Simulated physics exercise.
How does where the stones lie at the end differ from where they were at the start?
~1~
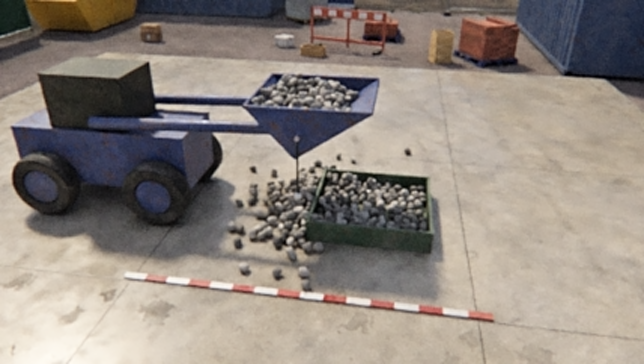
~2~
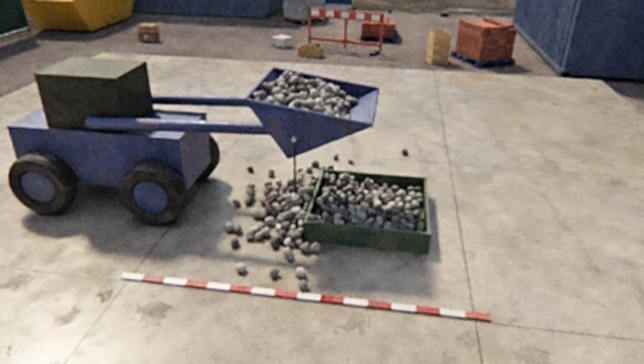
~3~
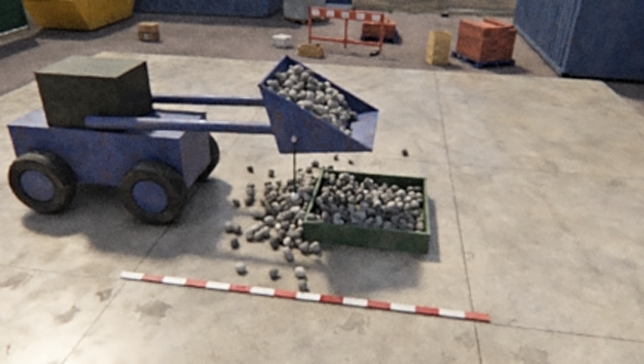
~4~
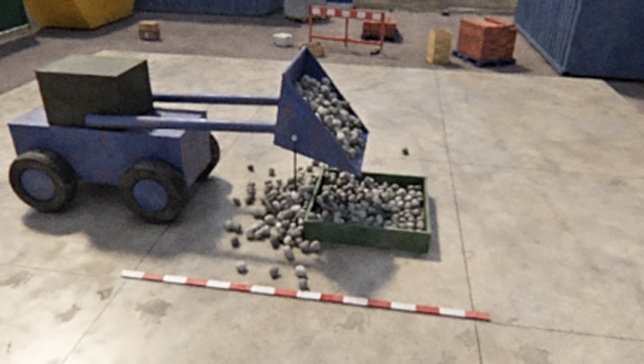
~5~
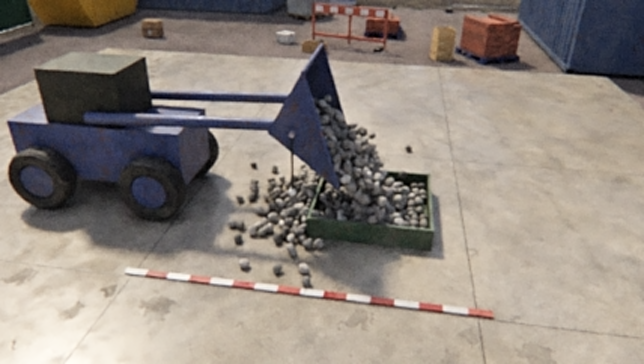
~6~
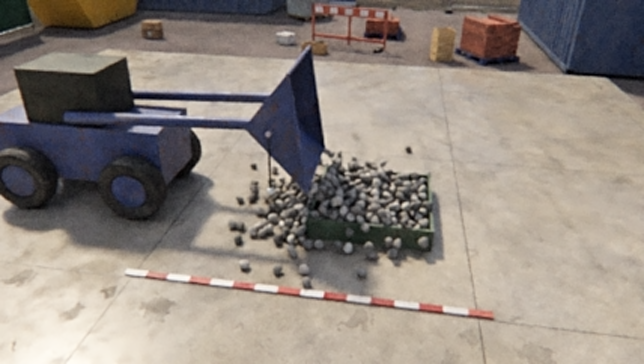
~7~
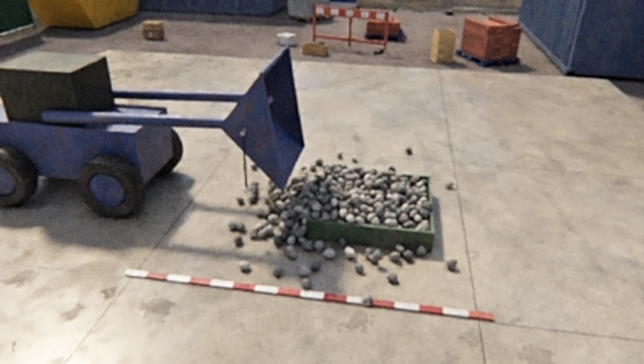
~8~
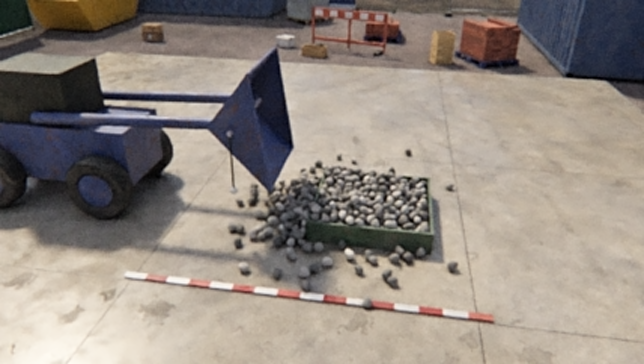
At the start many of the stones sit up in the raised bucket, with the rest in the green bin and on the ground to its left. At the end they all lie lower down, heaped in the bin and scattered on the concrete around it.
